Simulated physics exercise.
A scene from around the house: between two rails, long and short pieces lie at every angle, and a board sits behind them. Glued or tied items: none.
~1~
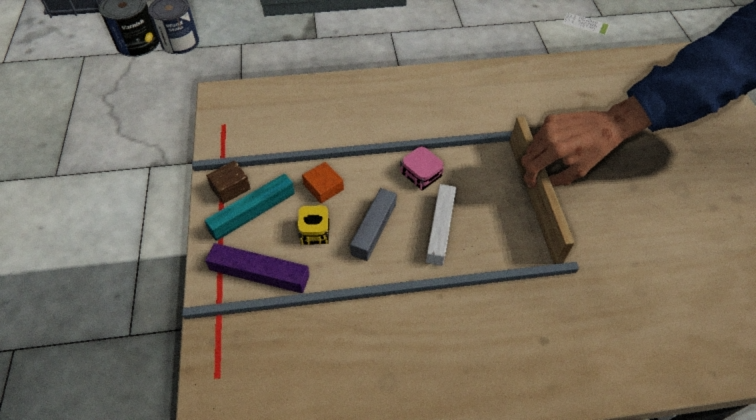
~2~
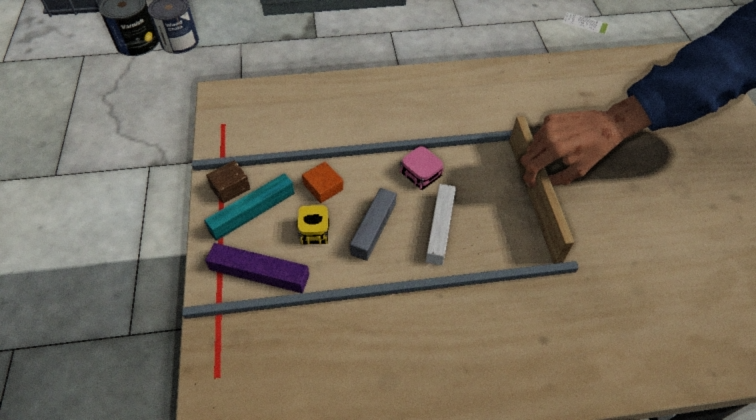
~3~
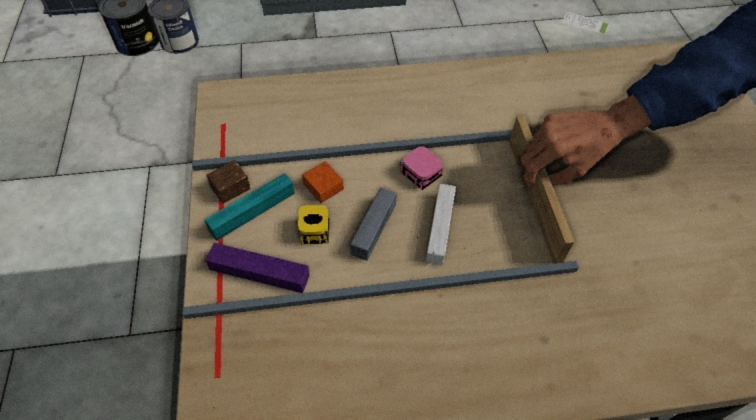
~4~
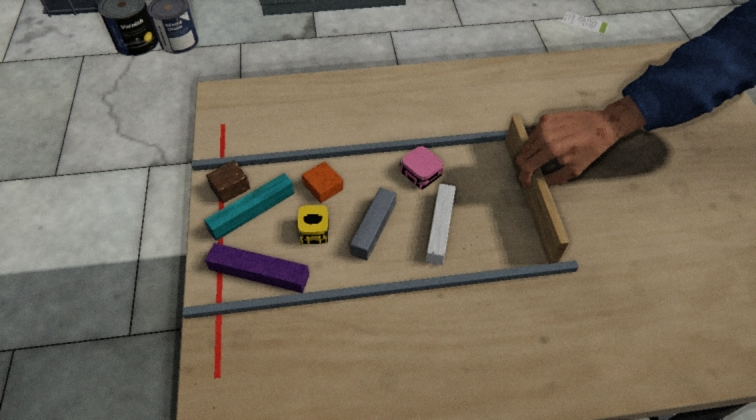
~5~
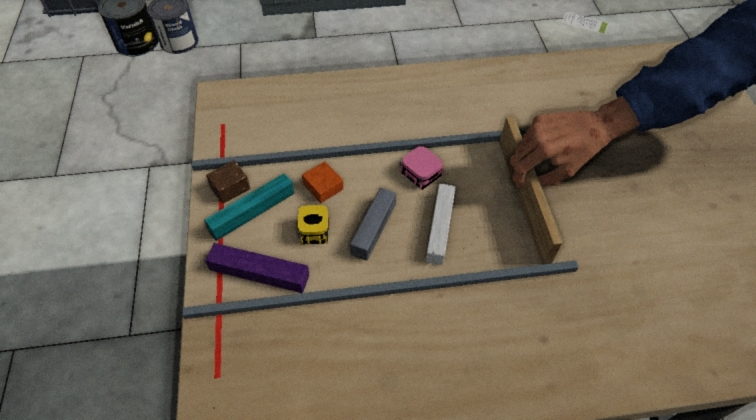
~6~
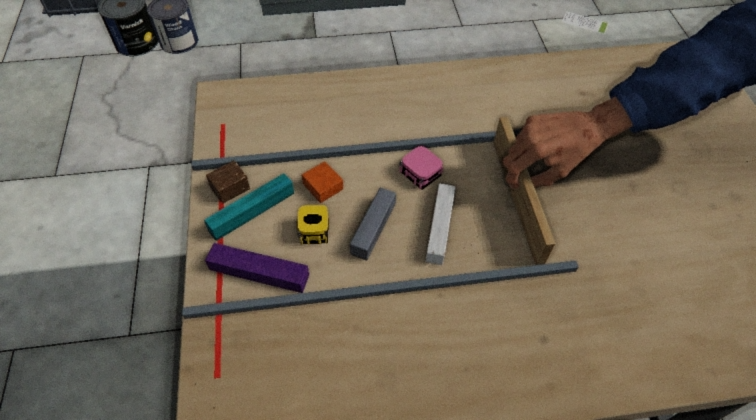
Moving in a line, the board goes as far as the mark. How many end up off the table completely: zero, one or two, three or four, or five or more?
Five or more.
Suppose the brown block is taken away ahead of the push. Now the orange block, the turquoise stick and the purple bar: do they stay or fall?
Taking them one by one, the orange block drops away, the turquoise stick drops away and the purple bar drops away.
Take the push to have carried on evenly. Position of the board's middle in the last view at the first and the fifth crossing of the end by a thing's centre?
First about (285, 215), next about (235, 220).
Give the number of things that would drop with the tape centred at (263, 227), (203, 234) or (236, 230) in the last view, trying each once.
Per try in turn: 2, 6, 4.
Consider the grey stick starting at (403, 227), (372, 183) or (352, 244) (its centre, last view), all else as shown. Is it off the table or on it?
One place at a time, it keeps its place; then it goes down; then it keeps its place.
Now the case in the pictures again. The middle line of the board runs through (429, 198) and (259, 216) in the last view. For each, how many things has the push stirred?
Counts: 2 / 8.
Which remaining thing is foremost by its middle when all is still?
The grey stick.
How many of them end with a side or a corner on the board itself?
Counting them up gives 2.
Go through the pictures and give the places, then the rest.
In the first frame, brown block (229, 182); turquoise stick (251, 207); purple bar (258, 268); board (539, 187); tape (221, 232).
In the second frame, turquoise stick (251, 206); orange block (323, 182).
In the third frame, purple bar (258, 268); grey stick (374, 223).
In the fourth frame, brown block (229, 182); board (534, 186).
In the fifth frame, turquoise stick (251, 206); yellow case (314, 225).
In the sixth frame, brown block (228, 182); turquoise stick (251, 206); purple bar (258, 268); board (521, 188); tape (221, 232).
Soon after, none off yet; brown block at rest near (228, 182); turquoise stick at rest near (251, 206); purple bar at rest near (258, 268).
Then, none off yet; brown block at rest near (228, 182); turquoise stick moving near (242, 208); purple bar at rest near (258, 268).
Further on, none off yet; brown block moved about its own width near (190, 177); turquoise stick tipped a little near (174, 225); purple bar moved a little near (203, 273).
At rest, the number that fall off is five or more; fallen, orange block, yellow case, purple bar, turquoise stick and brown block.
